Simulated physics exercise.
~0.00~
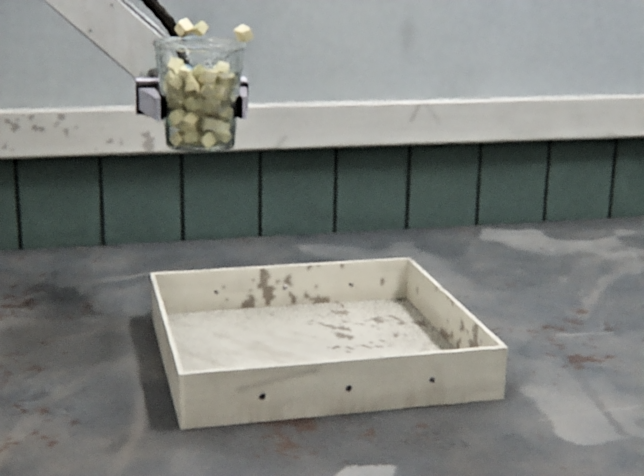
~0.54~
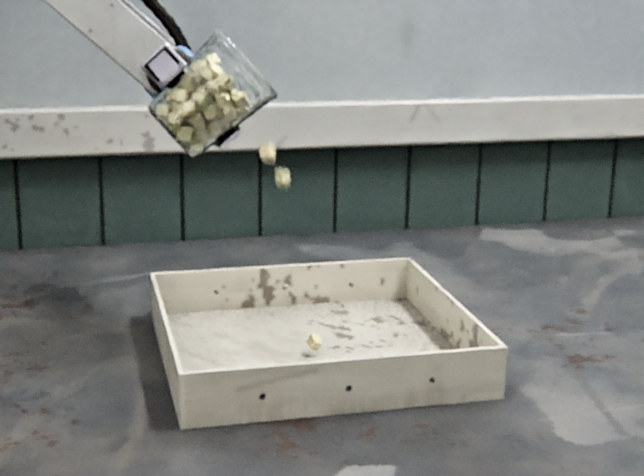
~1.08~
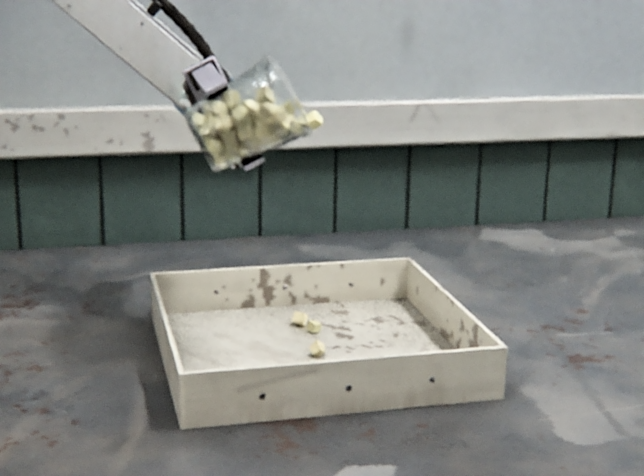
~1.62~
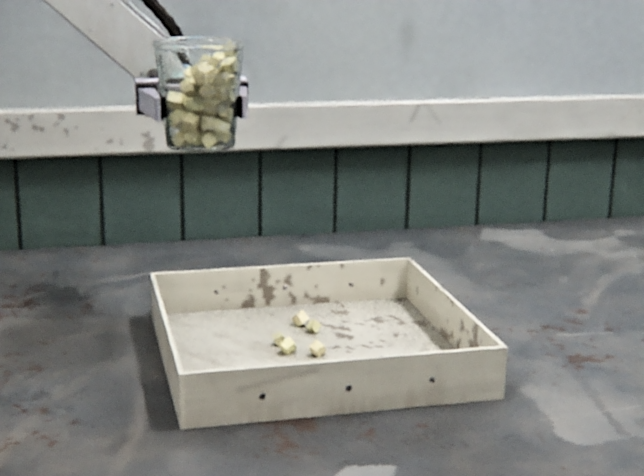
The footage shows a robot arm tipping a clear tumbler of pale vegetable dice over a shallow, off-white tray, spilling a few pieces into it. The arm then returns the tumbler upright, still mostly full, with a handful of dice resting in the tray.
